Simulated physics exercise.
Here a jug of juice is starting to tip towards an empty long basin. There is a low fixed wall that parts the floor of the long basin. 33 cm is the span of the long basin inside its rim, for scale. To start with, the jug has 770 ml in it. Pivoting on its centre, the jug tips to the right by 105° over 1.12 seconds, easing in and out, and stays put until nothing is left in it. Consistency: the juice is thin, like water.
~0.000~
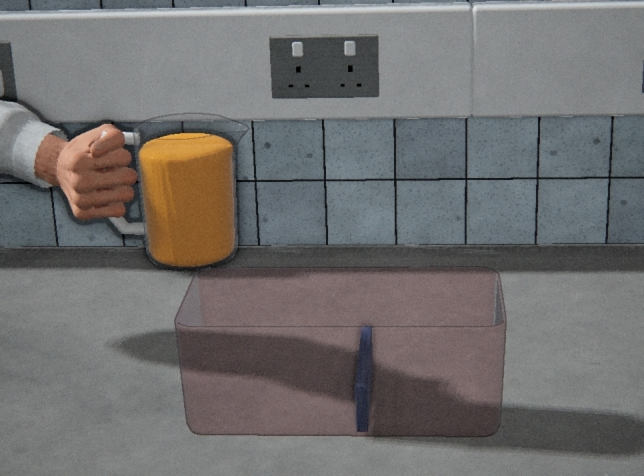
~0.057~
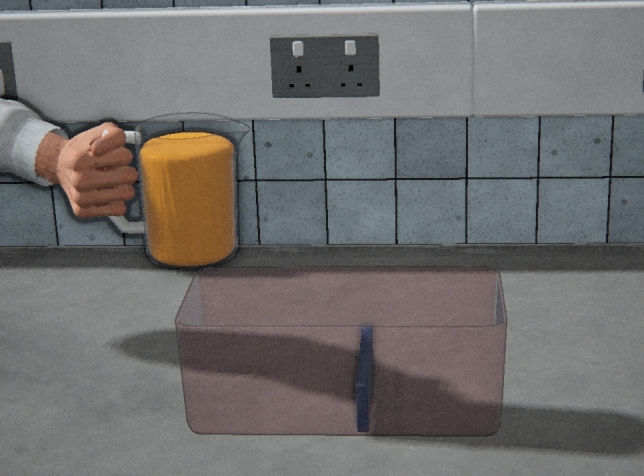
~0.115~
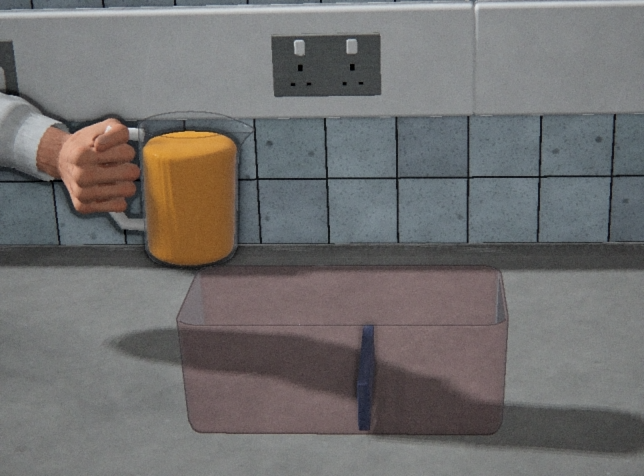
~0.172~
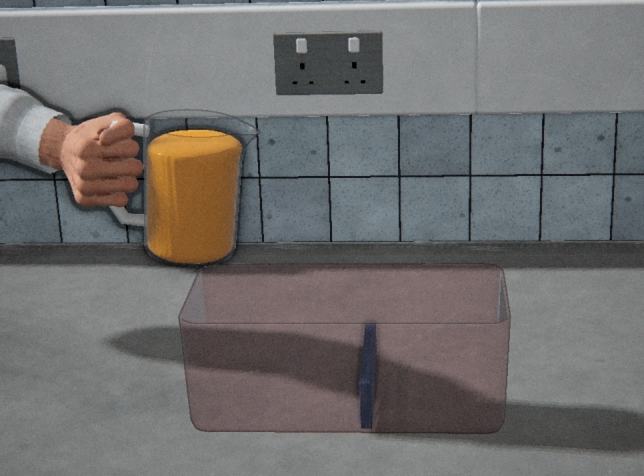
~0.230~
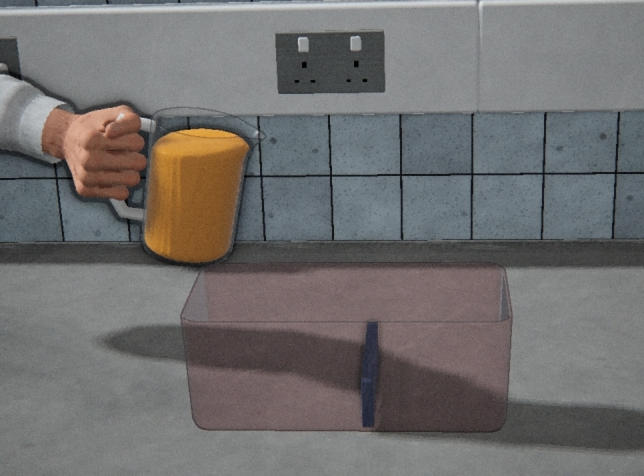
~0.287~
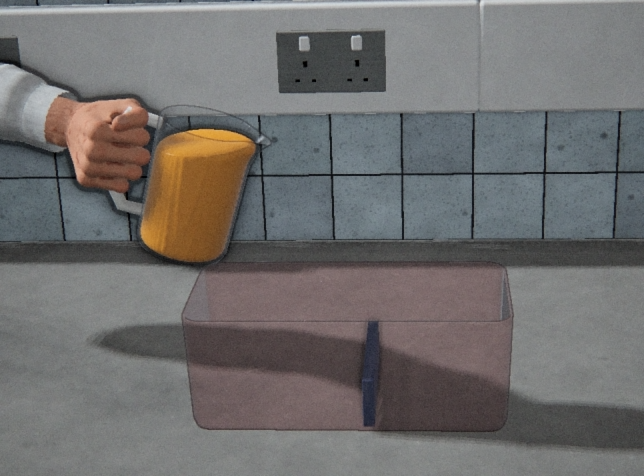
A hand tilts a clear jug of orange juice slightly rightward above an empty long basin.
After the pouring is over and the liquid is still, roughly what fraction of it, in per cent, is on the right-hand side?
Roughly 3 out of 100 parts.
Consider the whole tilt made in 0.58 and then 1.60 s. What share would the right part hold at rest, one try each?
The first try gives 5 percent and the second 5 percent.
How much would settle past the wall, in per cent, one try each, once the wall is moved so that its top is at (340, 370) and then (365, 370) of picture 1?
Roughly 45 per cent, then 10 per cent.
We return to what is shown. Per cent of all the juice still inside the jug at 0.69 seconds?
Roughly 82 %.
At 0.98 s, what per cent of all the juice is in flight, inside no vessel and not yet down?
Roughly 16 %.
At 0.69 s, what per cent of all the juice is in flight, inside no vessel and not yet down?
About 12 per cent.
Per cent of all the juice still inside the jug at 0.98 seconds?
32 in a hundred, give or take.
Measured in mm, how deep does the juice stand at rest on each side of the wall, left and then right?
The left ends up at roughly 28 mm, with the right at roughly 0 mm.
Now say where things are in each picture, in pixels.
Tilt 0°; pouring edge (249, 127); surface from (141, 145) to (234, 144); the long basin's rim runs from (186, 298) to (502, 297); the wall's top is at (364, 356), in the first frame.
Tilt 1°; pouring edge (250, 128); surface from (142, 145) to (234, 144), in the second frame.
Tilt 3°; pouring edge (254, 129); surface from (146, 143) to (237, 144), in the third frame.
Tilt 6°; pouring edge (260, 131); surface from (149, 142) to (243, 143), in the fourth frame.
Tilt 11°; pouring edge (266, 135); surface from (154, 142) to (250, 142), in the fifth frame.
Tilt 16°; pouring edge (272, 142); surface from (158, 144) to (257, 143), in the sixth frame.
By 0.69 s the tilt is 71° and 81 per cent is still to pour, 6 is left of the wall and 0 right of it.
By 0.98 s the tilt is 101° and 32 per cent is still to pour, 51 is left of the wall and 1 right of it.
By 1.29 s the tilt is 105° and 4 per cent is still to pour, 89 is left of the wall and 2 right of it.
By 1.62 s the tilt is 105° and 0 per cent is still to pour, 95 is left of the wall and 3 right of it.
At rest 95 per cent lies left of the wall, 3 right of it and 3 outside.
